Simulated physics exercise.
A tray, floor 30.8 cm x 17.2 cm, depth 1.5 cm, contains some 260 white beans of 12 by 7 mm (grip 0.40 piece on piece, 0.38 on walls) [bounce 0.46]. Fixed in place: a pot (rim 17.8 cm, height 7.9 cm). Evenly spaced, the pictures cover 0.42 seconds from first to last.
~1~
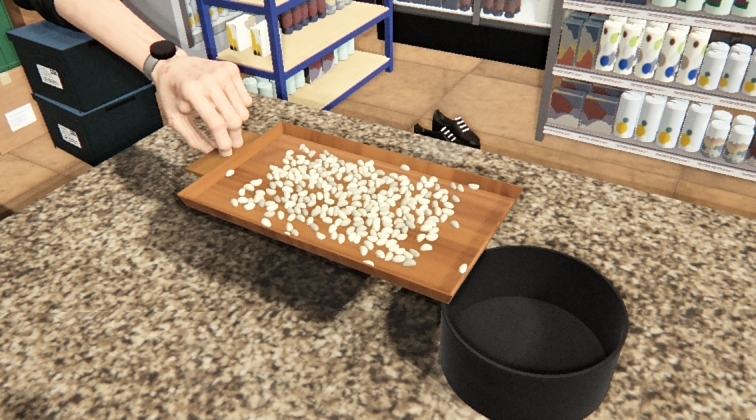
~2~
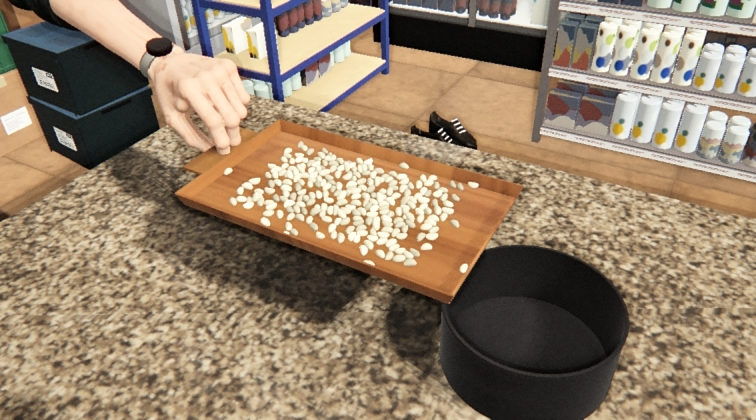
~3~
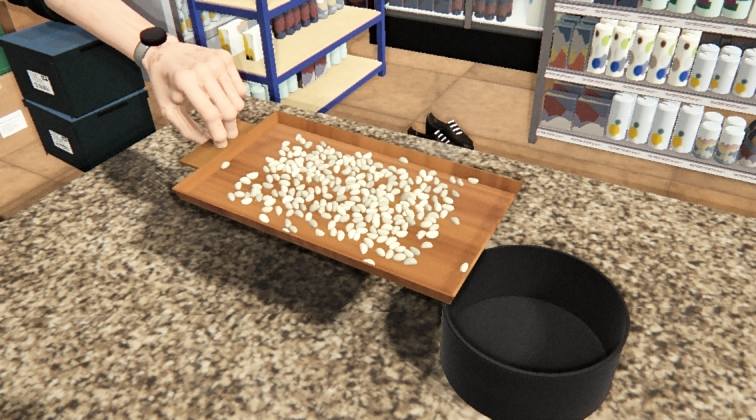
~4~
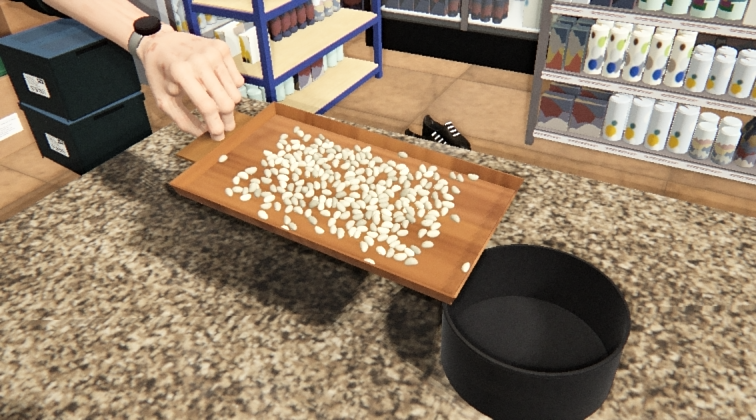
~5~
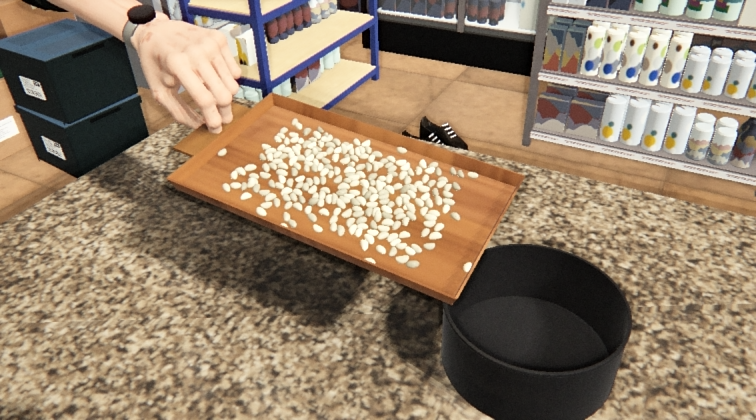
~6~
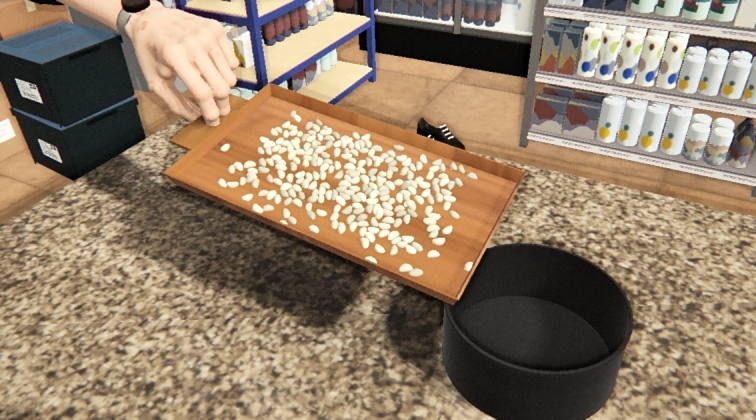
A hand with a dark watch on its wrist reaches in from the upper left over a speckled stone counter in a shop, seen from above. It is at the handle end of a brown wooden tray scattered with white beans, with a round black pot at the right and stocked shelves behind. The tray slowly tilts, its handle end rising and its front right side lowest, while the beans stay spread across it.
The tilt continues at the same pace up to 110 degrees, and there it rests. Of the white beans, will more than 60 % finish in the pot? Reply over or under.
Under.
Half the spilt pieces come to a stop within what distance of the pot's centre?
That comes to some 14 cm from the centre.
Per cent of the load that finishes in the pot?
Estimate: Roughly 5 %.
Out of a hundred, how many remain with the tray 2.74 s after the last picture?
0 % or so.
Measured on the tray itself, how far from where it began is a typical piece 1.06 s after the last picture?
Distance moved on the tray: Approx. 7 cm.
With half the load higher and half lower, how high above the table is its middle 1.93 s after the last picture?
14 cm or thereabouts.
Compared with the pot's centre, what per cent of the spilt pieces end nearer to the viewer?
About 100 per cent.
Then, 1.06 s after the last picture, tilt 43 degrees; tray 100 %; middle of all pieces on or above the table near (377, 205).
Then, 1.93 s after the last picture, tilt 69 degrees; tray 45 %, outside 25 %, pot 5 %, in the air 25 %; middle of all pieces on or above the table near (436, 330).
Then, 2.74 s after the last picture, tilt 93 degrees; outside 95 %, pot 5 %.
Then, 3.51 s after the last picture, tilt 110 degrees; outside 95 %, pot 5 %.
In the end, outside 95 %, pot 5 %.
